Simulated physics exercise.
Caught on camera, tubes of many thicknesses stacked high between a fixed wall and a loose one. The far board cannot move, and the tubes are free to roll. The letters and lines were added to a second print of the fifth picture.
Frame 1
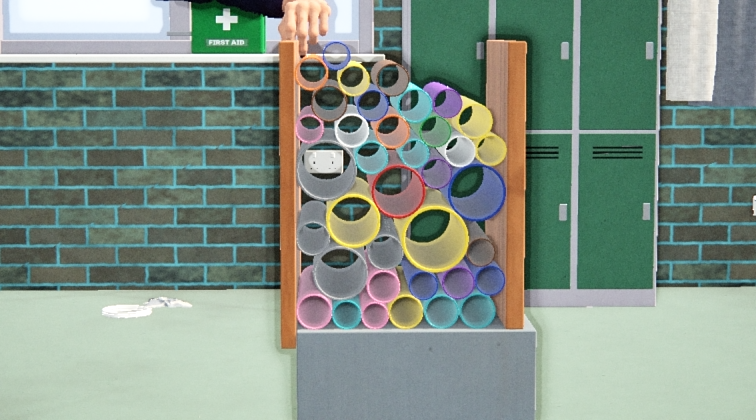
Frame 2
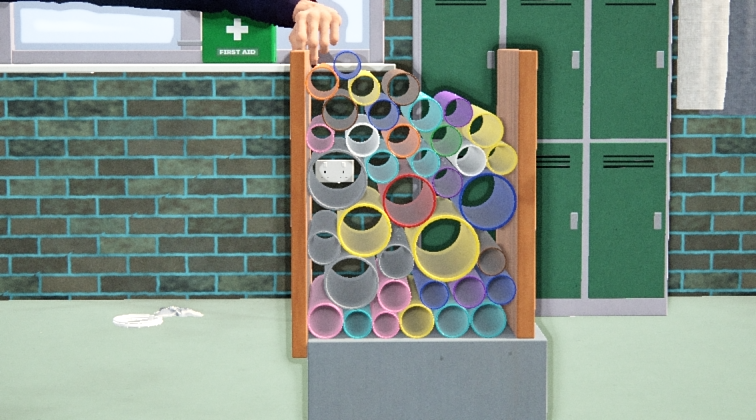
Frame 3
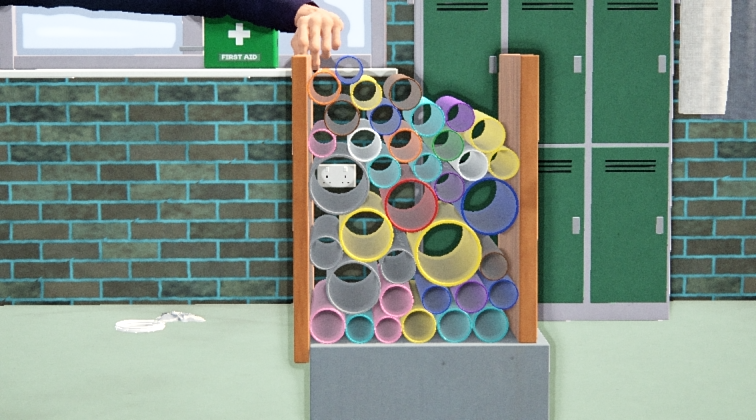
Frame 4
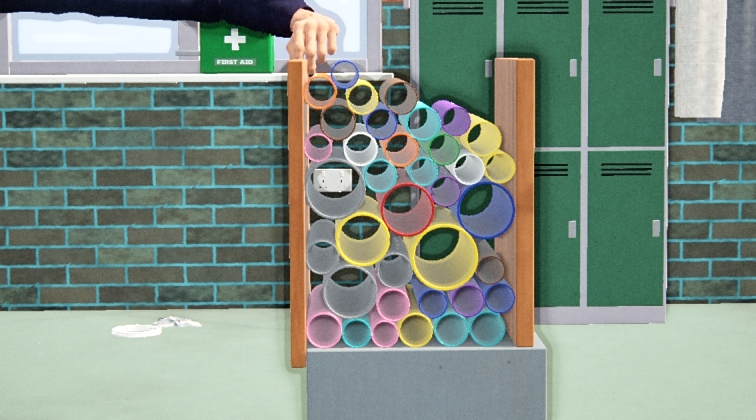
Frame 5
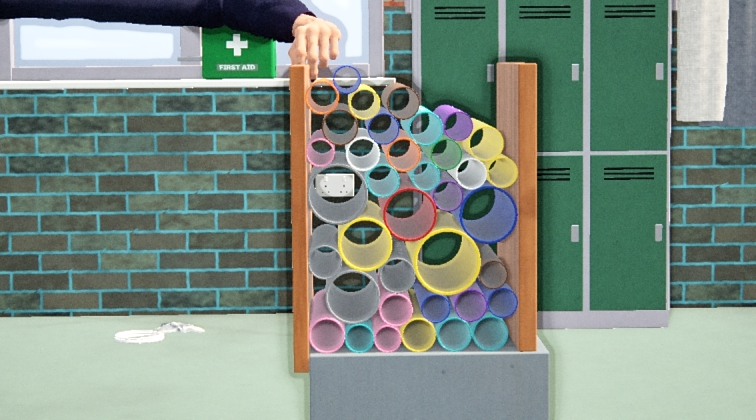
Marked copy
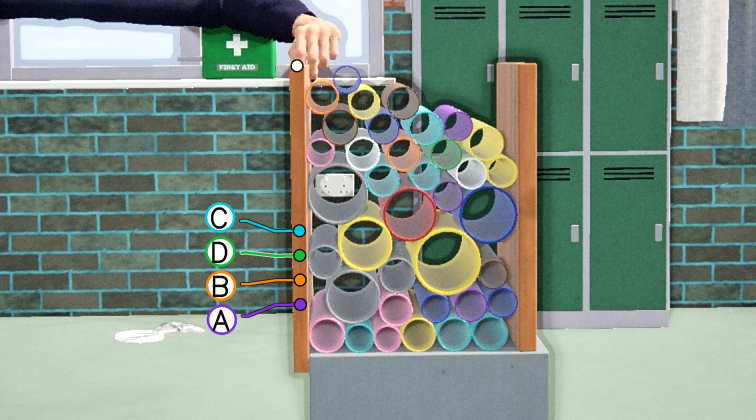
In a locker room, a hand rests atop a board beside stacked colourful tubes that barely move.
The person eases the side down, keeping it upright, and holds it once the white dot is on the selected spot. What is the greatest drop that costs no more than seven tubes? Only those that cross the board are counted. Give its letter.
C is the limit.
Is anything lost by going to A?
Yes.
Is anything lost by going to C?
At C: Yes.
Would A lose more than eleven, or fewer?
At A, more than eleven.
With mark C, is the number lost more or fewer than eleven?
At C, fewer than eleven.
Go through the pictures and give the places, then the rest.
The first frame shows a brown tube (393, 80); side board (291, 183); a pink tube (314, 311).
The second frame shows a pink tube (325, 321); a turquoise tube (488, 320).
The third frame shows a purple tube (471, 297); a brown tube (494, 266).
The fourth frame shows a purple tube (446, 191); an orange tube (401, 150).
The fifth frame shows a yellow tube (502, 172); a brown tube (404, 103); side board (303, 207).
On the copy, A at (301, 305); B at (300, 280); C at (300, 231); D at (300, 255); the white dot at (297, 66).
On C. First, top of the board (306, 135).
Then, top of the board (307, 214).
Finally, top of the board (307, 230), five out over the board.
By contrast, A more than seven out over the board; B more than seven out over the board; D more than seven out over the board.
